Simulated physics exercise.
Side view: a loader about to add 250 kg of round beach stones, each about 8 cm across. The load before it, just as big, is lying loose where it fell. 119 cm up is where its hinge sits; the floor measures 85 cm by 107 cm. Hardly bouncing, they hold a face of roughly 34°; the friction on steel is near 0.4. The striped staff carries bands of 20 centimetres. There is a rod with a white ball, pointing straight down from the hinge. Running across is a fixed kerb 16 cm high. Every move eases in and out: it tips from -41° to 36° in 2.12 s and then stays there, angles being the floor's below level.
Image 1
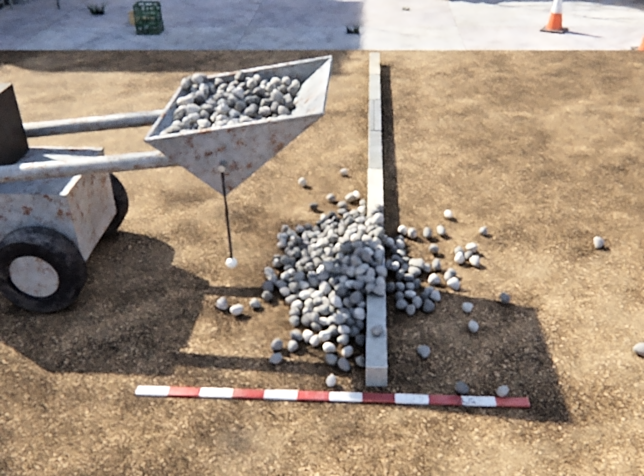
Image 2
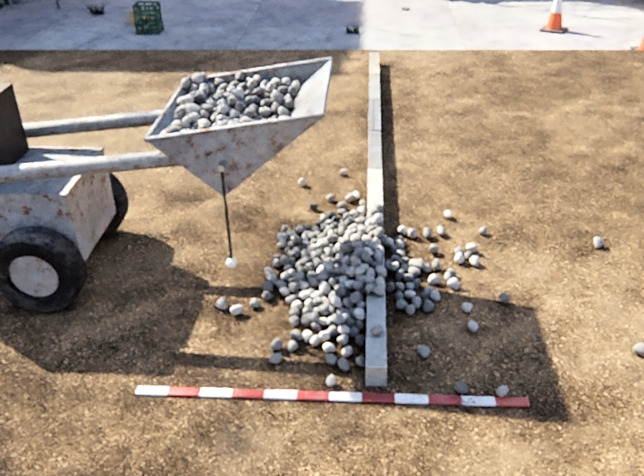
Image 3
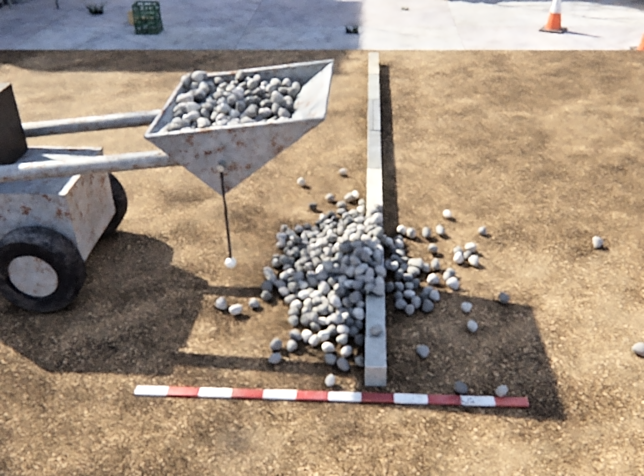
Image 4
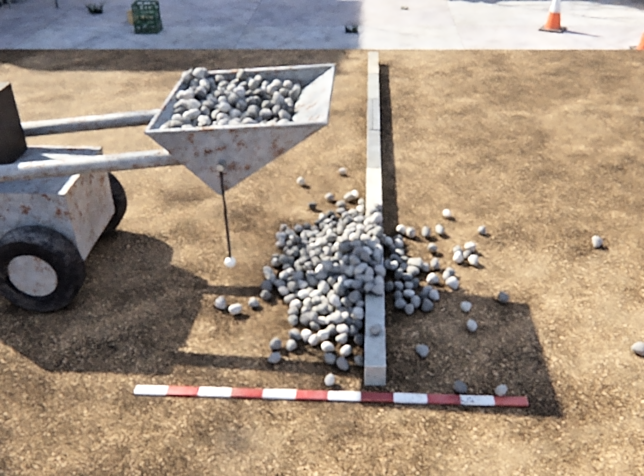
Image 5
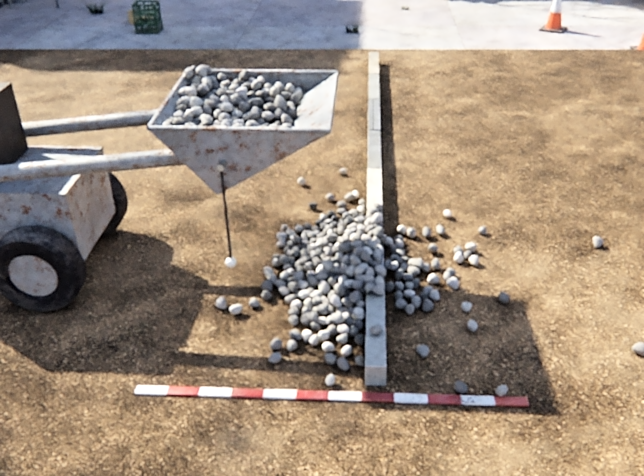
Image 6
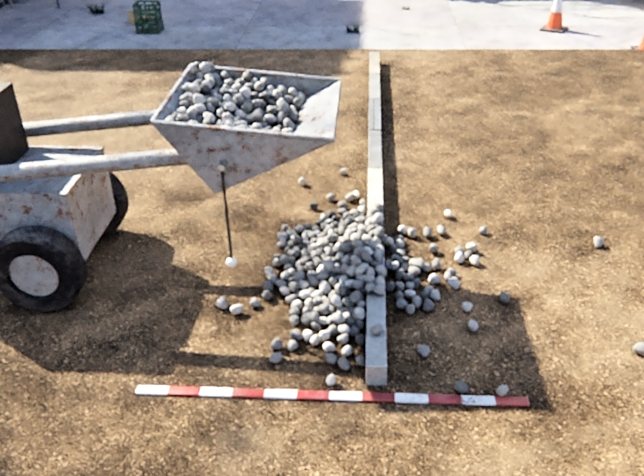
A metal loader bucket heaped with rounded grey stones hangs at the left over sunlit brown ground, seen from the side and slightly above by a still camera. Below it, a loose pile of similar stones straddles a pale kerb, behind a red-and-white striped staff, with an orange cone at the upper right. The tilted bucket slowly levels a little, its stones staying inside, while the pile lies still.
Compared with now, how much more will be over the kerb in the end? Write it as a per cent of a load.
Close to 47 parts in a hundred.
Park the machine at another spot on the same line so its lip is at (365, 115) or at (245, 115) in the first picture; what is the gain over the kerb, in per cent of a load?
Near 95 per cent from the first place, 0 from the second.
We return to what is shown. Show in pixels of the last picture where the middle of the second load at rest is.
Around (365, 260) in the last picture.
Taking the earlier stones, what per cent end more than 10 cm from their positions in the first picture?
About 15 %.
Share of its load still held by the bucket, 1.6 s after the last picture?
It keeps some 25 percent of its load.
Then, 1.0 s after the last picture the floor is at 24°; in per cent of one load, 100 in the bucket, 87 on this side of the kerb, 14 over the kerb; the foremost stones are at (516, 278).
Then, 1.6 s after the last picture the floor is at 36°; in per cent of one load, 23 in the bucket, 152 on this side of the kerb, 25 over the kerb; the foremost stones are at (516, 278).
Then, 2.0 s after the last picture the floor is at 36°; in per cent of one load, 0 in the bucket, 152 on this side of the kerb, 48 over the kerb; the foremost stones are at (520, 272).
Then, 4.6 s after the last picture the floor is at 36°; in per cent of one load, 0 in the bucket, 139 on this side of the kerb, 61 over the kerb; the foremost stones are at (567, 286). Net gain over the kerb, 47.
